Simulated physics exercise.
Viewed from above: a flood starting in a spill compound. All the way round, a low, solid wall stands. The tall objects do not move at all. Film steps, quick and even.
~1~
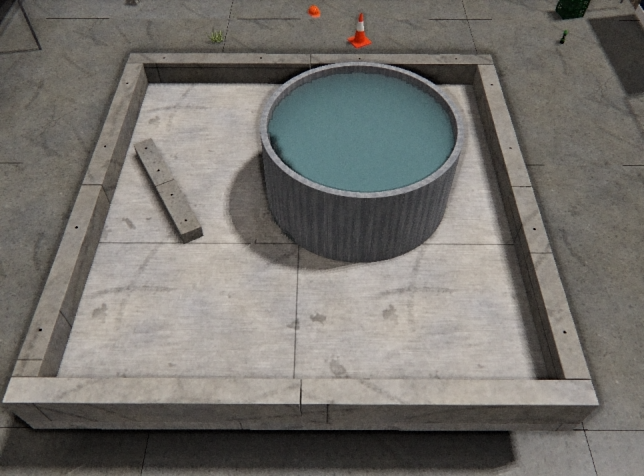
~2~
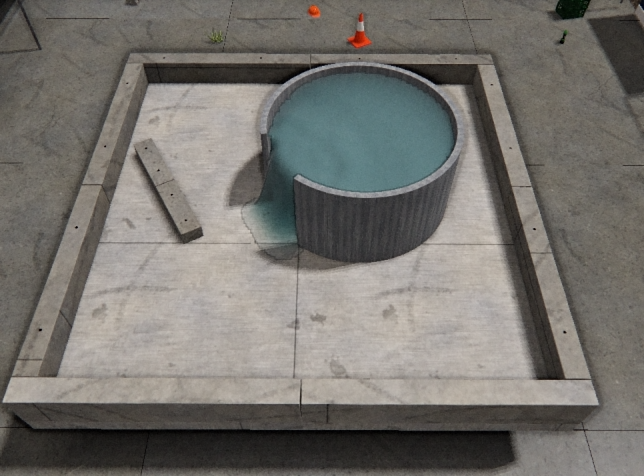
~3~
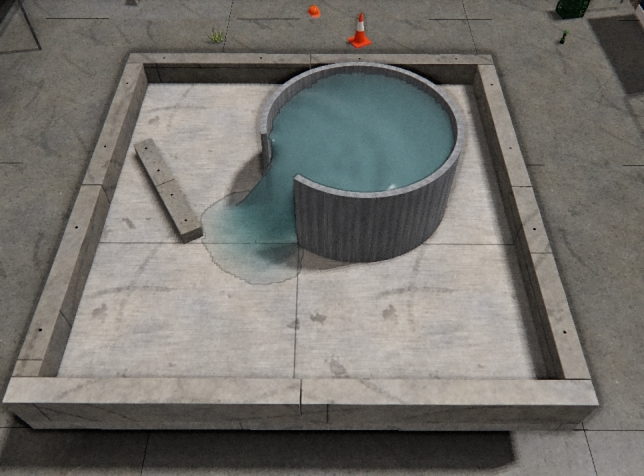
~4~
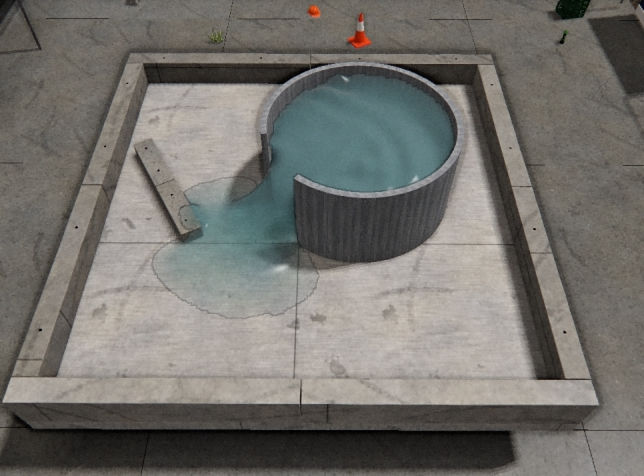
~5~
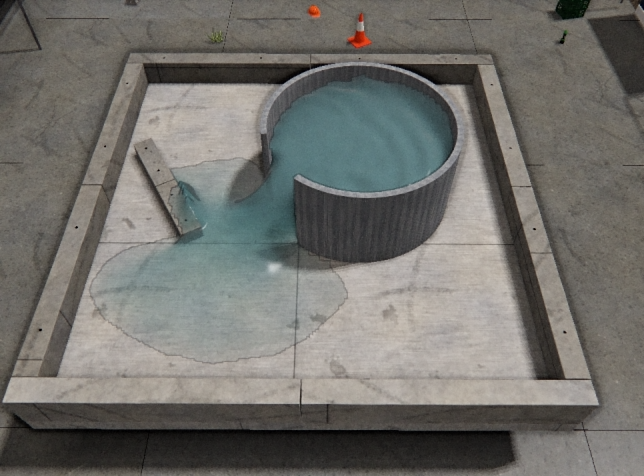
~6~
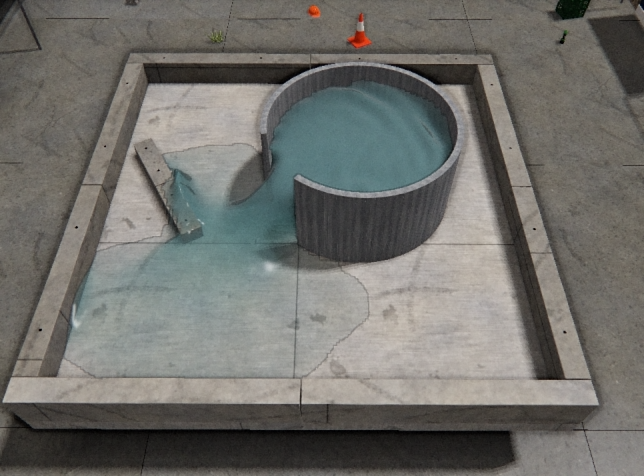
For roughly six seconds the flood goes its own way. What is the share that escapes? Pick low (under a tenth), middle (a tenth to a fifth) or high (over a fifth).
I would say low, under a tenth.
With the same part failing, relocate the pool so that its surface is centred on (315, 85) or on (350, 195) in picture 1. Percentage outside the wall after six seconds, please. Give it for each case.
About 2 per cent for the first and about 10 per cent for the second.
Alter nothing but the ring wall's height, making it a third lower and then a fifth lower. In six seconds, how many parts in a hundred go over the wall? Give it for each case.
Well, you'd get 16 per cent in the first case and 10 per cent in the second.
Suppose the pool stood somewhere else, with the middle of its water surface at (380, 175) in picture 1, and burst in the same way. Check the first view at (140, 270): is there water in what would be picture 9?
Submerged.
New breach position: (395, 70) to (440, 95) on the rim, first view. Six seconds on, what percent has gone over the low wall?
Estimate: 14 %.
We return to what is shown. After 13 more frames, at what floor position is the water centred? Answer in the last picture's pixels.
At about (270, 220).
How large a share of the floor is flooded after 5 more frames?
Some 50 in a hundred.
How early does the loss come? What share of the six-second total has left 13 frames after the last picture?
Close to 90 per cent, I'd say.
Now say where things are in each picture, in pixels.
In the first picture, still water in the pool at (361, 128).
In the second picture, water pours out at (281, 199) and has run to (290, 253).
In the third picture, the front is at (207, 236), out from the gap at (281, 202).
In the fourth picture, the front is at (160, 262), out from the gap at (281, 204).
In the fifth picture, water pours out at (281, 204) and has run to (105, 303).
In the sixth picture, water pours out at (281, 203) and has run to (67, 350).
A moment on, water covers 35 % of the floor; the low wall has let 0 % over.
Next, water covers 40 % of the floor; the low wall has let 1 % over.
Then, water covers 50 % of the floor; the low wall has let 4 % over.
Later, water covers 75 % of the floor; the low wall has let 4 % over.
In the end, water covers 85 % of the floor; the low wall has let 4 % over.
